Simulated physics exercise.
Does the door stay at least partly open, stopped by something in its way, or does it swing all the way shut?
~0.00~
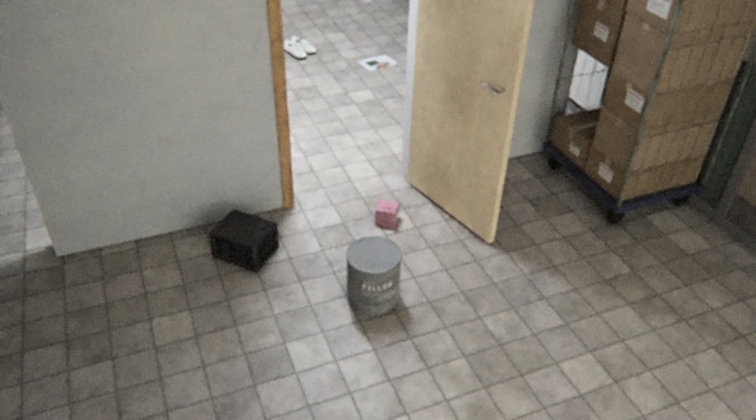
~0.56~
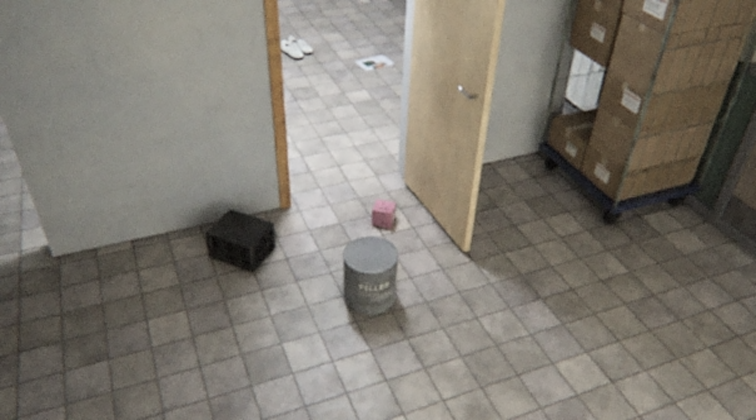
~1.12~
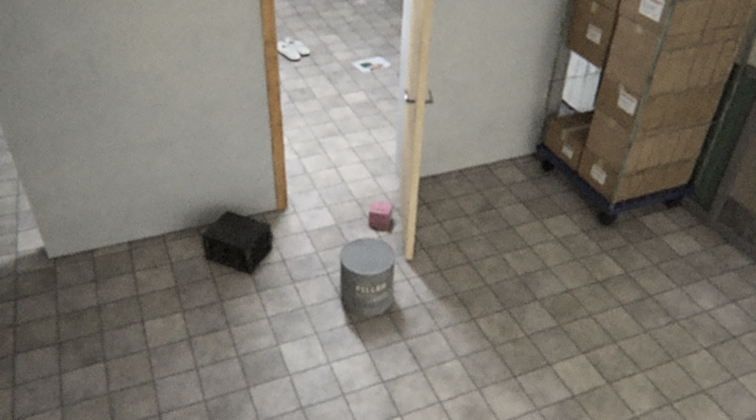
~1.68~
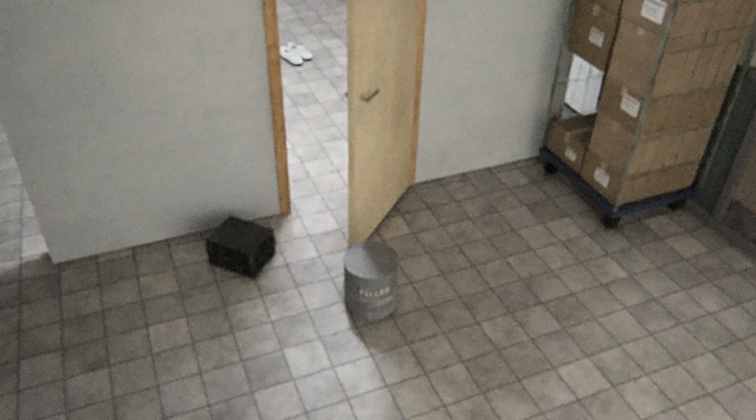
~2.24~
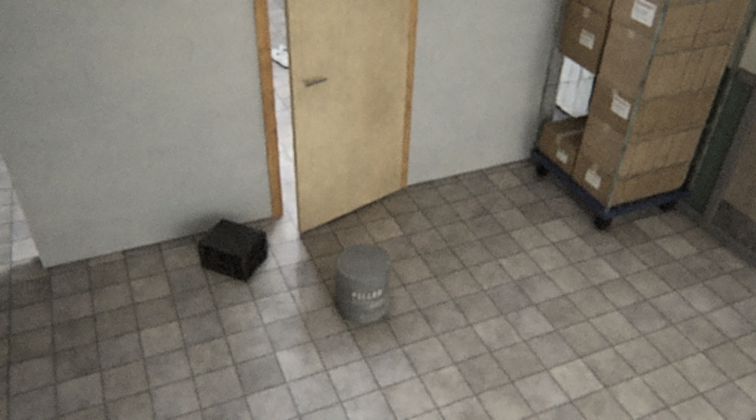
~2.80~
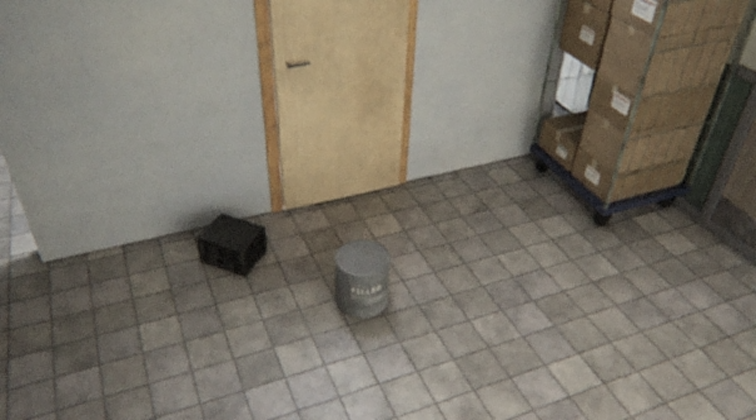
It swings all the way shut. By the end the door sits closed in its frame, with the grey pail and black crate still standing on the floor in front of the wall.
